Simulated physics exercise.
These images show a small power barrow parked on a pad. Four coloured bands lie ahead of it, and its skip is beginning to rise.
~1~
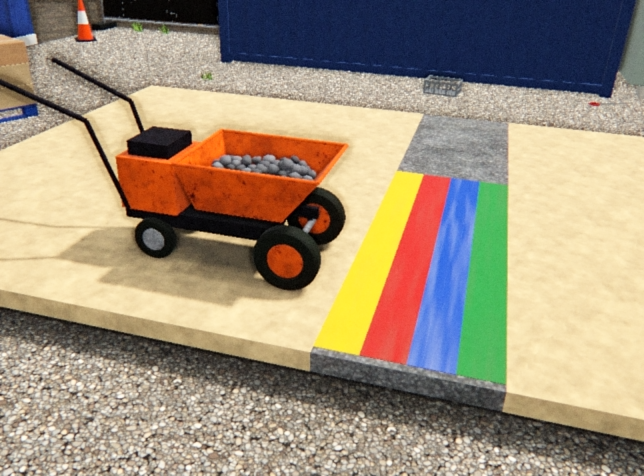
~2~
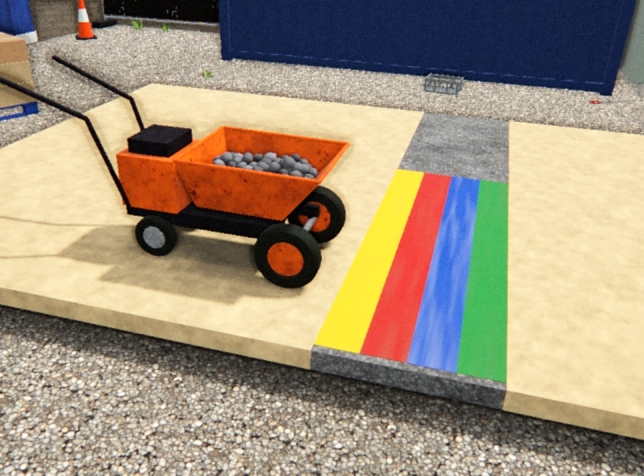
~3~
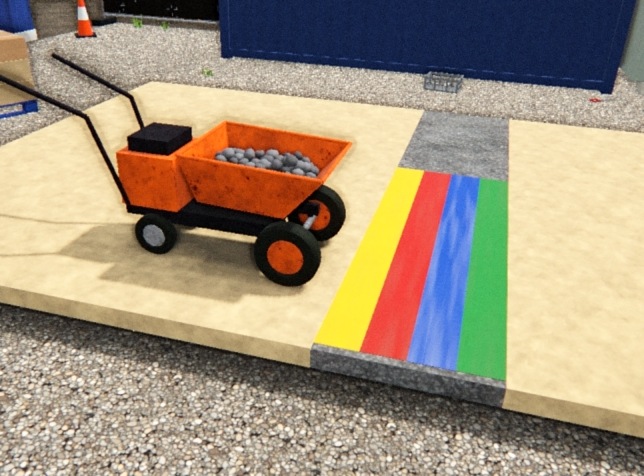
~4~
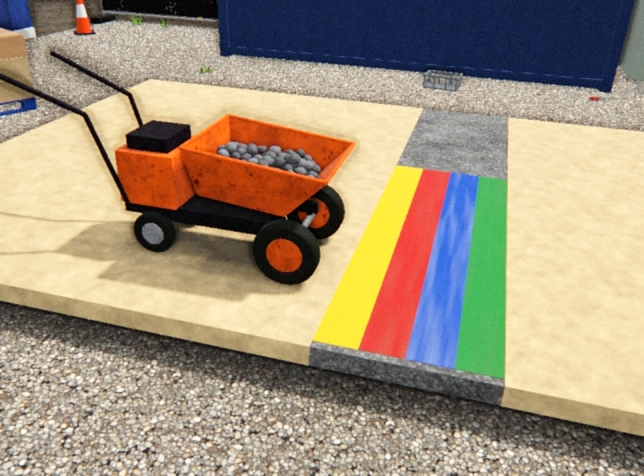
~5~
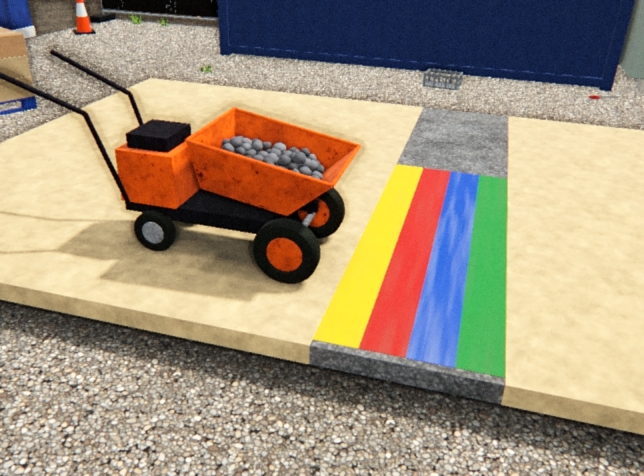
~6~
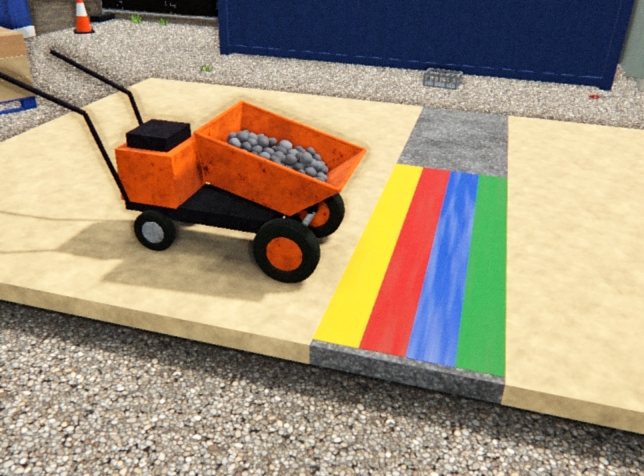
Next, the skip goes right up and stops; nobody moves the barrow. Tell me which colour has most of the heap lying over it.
Most of the heap lies over red.
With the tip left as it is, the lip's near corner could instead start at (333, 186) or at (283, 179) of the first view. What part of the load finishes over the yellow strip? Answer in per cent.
Try 1: 0 %. Try 2: 40 %.
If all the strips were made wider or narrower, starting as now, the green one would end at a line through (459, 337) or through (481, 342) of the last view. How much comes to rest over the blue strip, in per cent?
About 30 % and 40 %.
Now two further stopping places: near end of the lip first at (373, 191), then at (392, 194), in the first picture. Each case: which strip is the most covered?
The first case gives that blue strip, the second gives the green one.
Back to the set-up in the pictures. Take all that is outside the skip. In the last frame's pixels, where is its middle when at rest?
At about (420, 273), give or take.
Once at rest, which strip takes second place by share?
That would be blue.
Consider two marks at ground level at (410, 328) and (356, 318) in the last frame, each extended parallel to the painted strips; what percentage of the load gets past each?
I reckon some 40 per cent and some 80 per cent.
Shortly afterwards, skip tipped well over; the whole lot in the skip.
Next, skip tipped steeply; all but a few in the skip; a little over the red strip.
Some moments later, skip tipped right over; near a quarter in the skip; only a few over the yellow strip; near half over the red strip; near a quarter over the blue strip; only a few over the green strip; only a few off the paint.
In the end, skip tipped right over; near a quarter in the skip; only a few over the yellow strip; near half over the red strip; near a quarter over the blue strip; only a few over the green strip; only a few off the paint.
